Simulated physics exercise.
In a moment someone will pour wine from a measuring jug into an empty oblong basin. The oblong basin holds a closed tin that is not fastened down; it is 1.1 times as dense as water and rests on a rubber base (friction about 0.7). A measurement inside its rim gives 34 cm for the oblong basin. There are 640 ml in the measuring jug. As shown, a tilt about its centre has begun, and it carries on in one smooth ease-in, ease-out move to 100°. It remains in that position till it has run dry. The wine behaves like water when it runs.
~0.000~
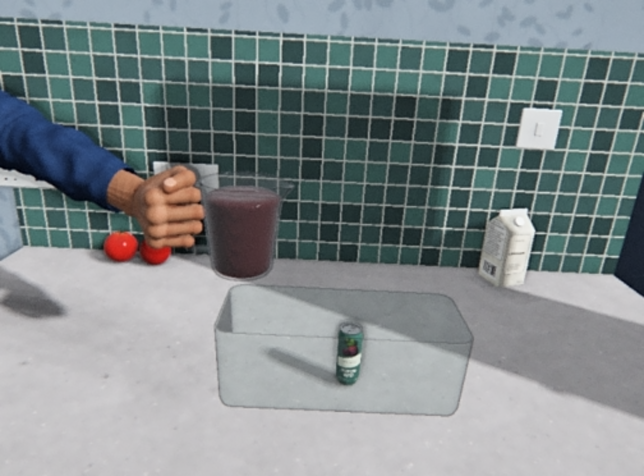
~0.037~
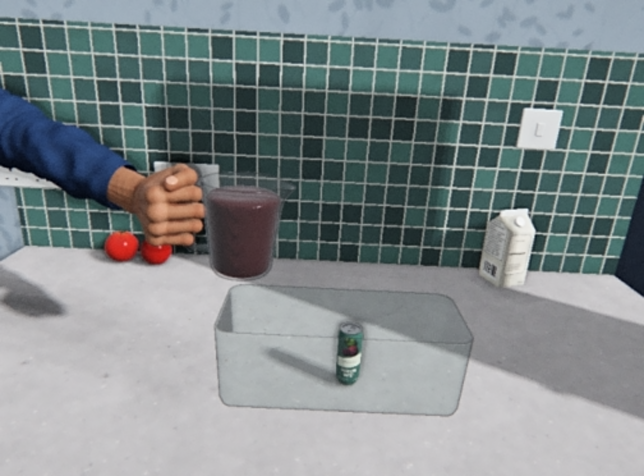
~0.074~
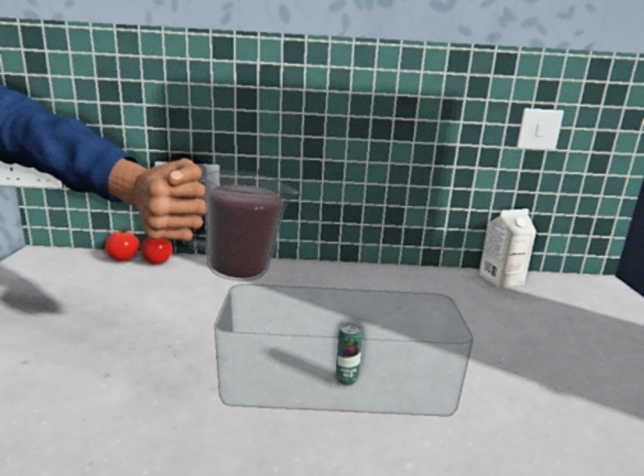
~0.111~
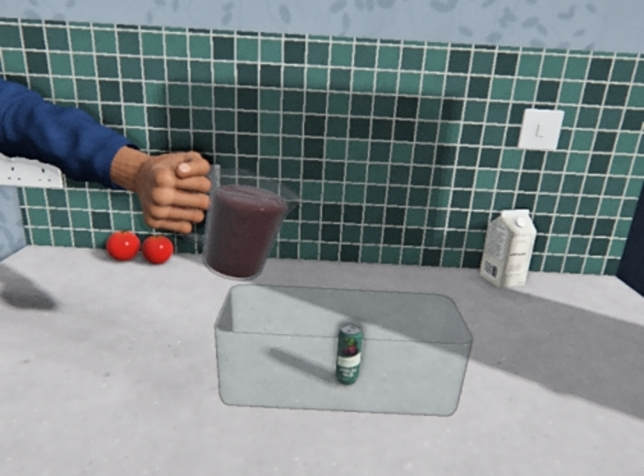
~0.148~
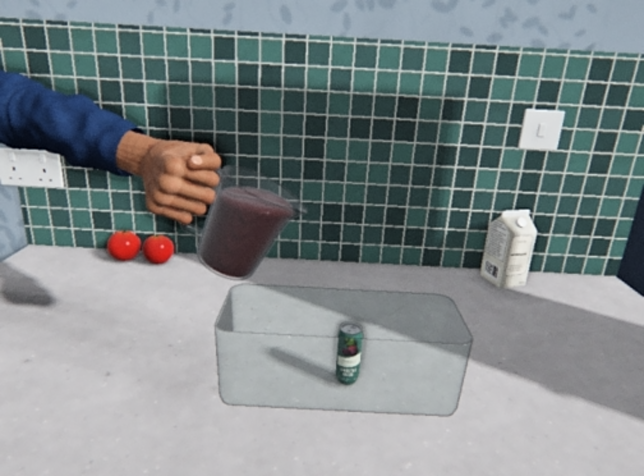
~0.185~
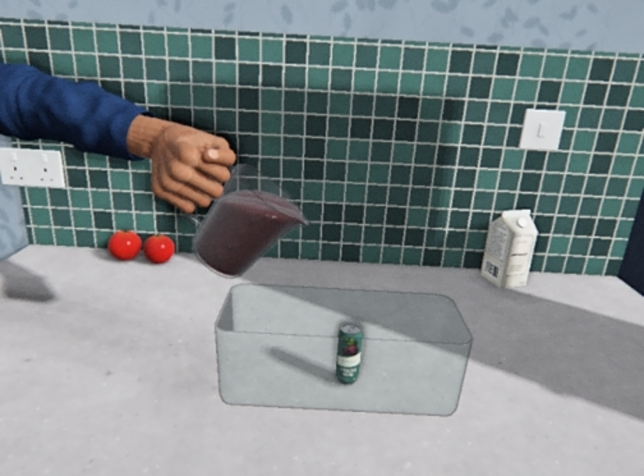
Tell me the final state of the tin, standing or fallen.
The tin ends fallen.
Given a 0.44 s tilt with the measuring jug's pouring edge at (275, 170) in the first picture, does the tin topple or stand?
After that, the tin overturns.
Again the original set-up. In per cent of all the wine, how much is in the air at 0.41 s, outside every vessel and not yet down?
Roughly 24 %.
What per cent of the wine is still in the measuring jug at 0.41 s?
Around 52 percent.
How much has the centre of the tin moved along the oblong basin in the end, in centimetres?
Looks like roughly 8.5 cm in total.
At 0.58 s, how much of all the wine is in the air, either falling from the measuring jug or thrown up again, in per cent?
Roughly 14 per cent.
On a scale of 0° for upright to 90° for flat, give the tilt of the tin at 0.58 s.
About 5 degrees from upright.
After 0.41 s the tilt is 98° and 51 per cent is still to pour; the tin stands where it began.
After 0.58 s the tilt is 100° and 16 per cent is still to pour; the tin leans 5°.
After 0.76 s the tilt is 100° and 3 per cent is still to pour; the tin leans 37°.
After 0.95 s the tilt is 100° and 0 per cent is still to pour; the tin lies on its side.
In the end the tin lies on its side.
